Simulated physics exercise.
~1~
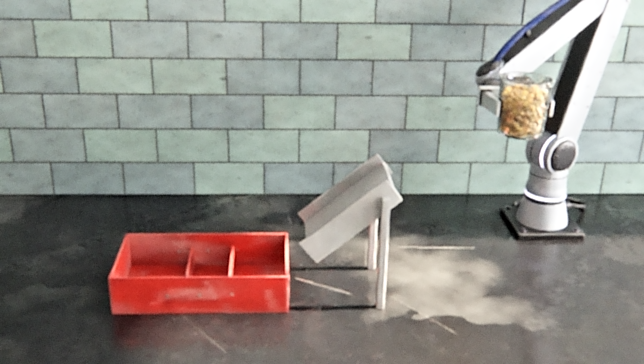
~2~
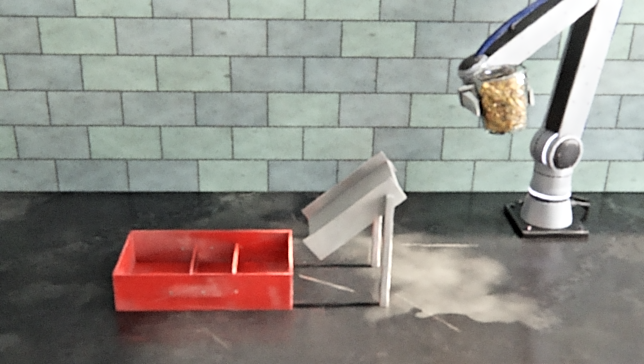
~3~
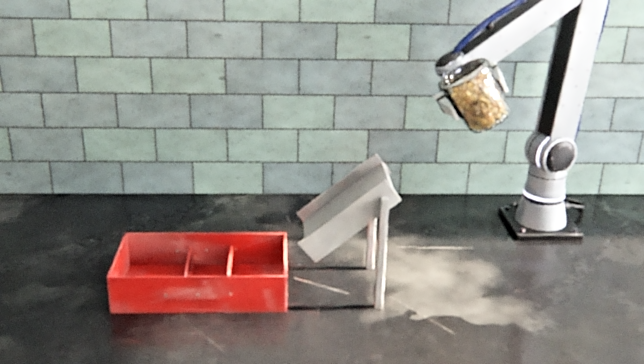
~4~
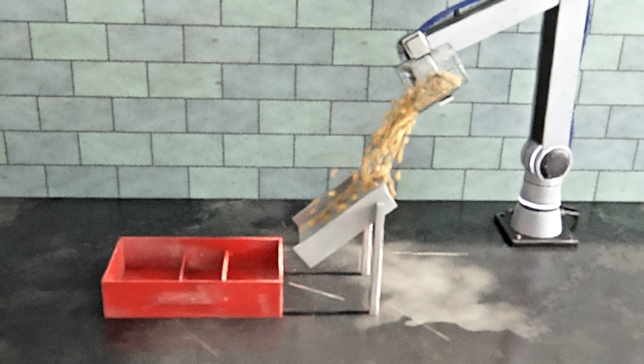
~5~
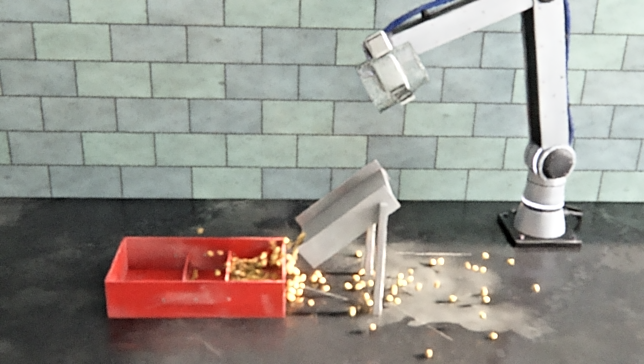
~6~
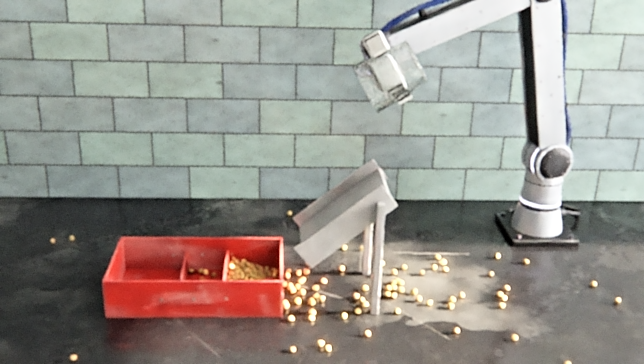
On a dark tabletop before a green tiled wall, a robot arm moved a clear container of chickpeas left and tipped it over a grey chute; many slid into the red box's nearest section, a few went farther, and others scattered across the table.
